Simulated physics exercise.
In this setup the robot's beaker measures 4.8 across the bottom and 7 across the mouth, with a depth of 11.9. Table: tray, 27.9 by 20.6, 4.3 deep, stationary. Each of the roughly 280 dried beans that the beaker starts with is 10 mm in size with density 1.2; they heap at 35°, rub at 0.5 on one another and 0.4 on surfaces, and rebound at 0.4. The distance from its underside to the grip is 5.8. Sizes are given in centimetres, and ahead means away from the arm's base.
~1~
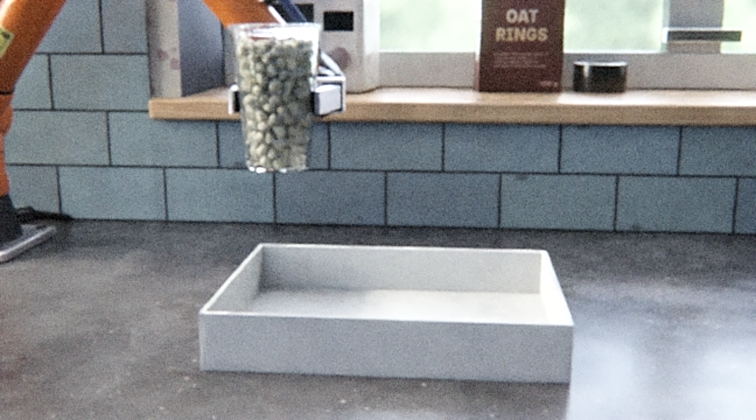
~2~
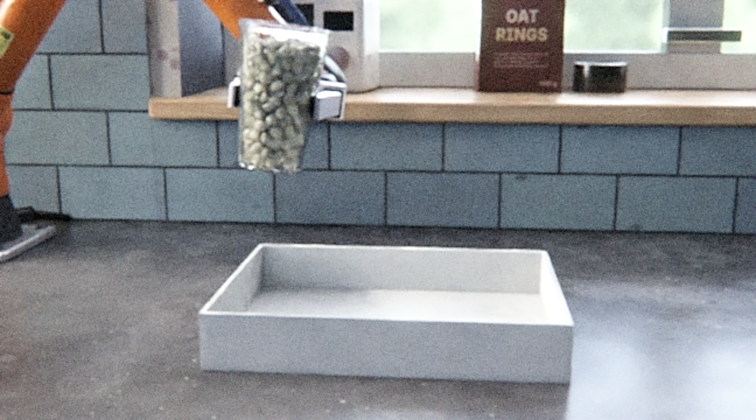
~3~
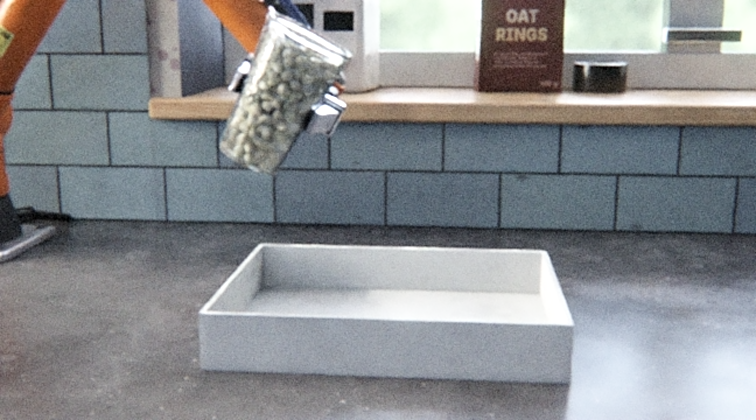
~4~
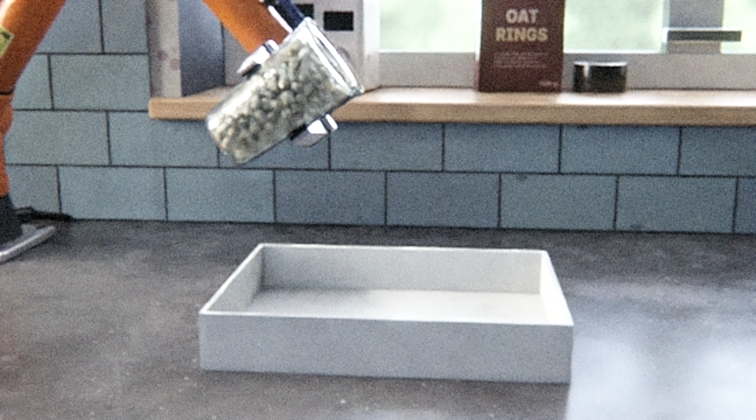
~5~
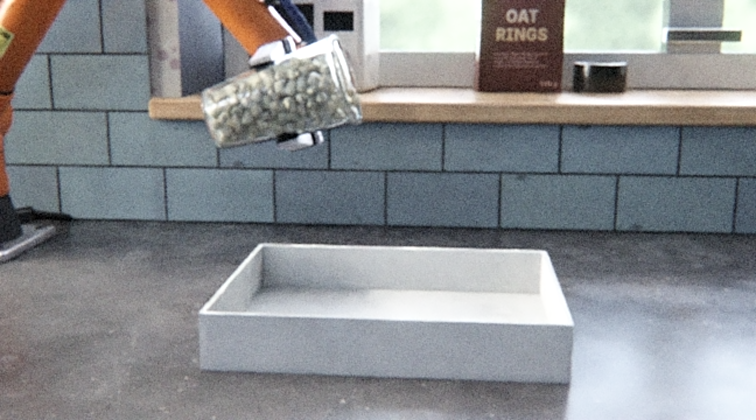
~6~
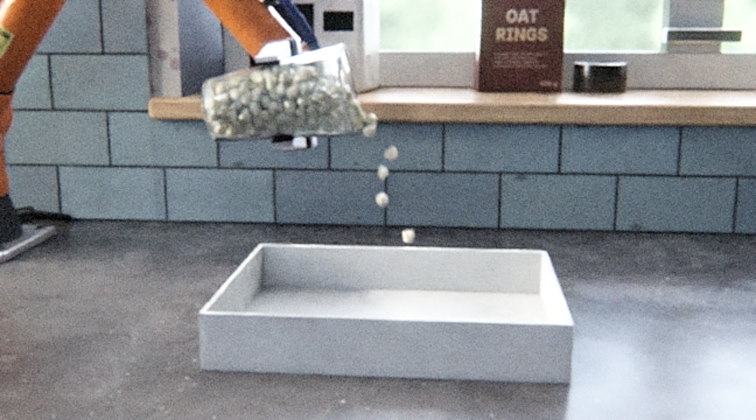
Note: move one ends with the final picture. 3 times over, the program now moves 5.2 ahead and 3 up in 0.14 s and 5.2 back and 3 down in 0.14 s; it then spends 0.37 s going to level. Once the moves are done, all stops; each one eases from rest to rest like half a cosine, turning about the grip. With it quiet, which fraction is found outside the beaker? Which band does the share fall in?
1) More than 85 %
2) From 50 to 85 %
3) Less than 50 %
More than 85 % (1).
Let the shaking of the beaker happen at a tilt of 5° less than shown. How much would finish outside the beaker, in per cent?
Near 85 %.
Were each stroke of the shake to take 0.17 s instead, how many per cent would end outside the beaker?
It would be some 90 %.
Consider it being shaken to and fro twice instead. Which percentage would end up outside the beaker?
In that case, some 90 per cent.
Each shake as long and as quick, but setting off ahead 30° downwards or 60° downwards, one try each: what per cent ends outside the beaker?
It comes to around 60 per cent on the first try and around 30 per cent on the second.
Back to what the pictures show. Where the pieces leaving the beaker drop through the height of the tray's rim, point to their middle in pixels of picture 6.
Estimated centre around (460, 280) in pixels.
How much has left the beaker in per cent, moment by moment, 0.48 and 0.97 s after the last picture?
Roughly 80, then 95.
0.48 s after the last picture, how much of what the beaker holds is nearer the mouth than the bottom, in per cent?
Near 90 %.
Then, 0.48 s on, tilted 81° forward, highest piece 21 above the table; 216 in the tray, 61 in the beaker, 2 on the table or floor, 6 in flight or on a rim.
Then, 0.97 s on, tilted 59° forward, highest piece 21 above the table; 265 in the tray, 18 in the beaker, 2 on the table or floor.
Then, 1.41 s on, level, highest piece 17 above the table; 265 in the tray, 18 in the beaker, 2 on the table or floor.
Then, 2.46 s on, level, highest piece 17 above the table; 265 in the tray, 18 in the beaker, 2 on the table or floor.
In the end, 265 in the tray, 18 in the beaker, 2 on the table or floor. That is 94 % outside the beaker.
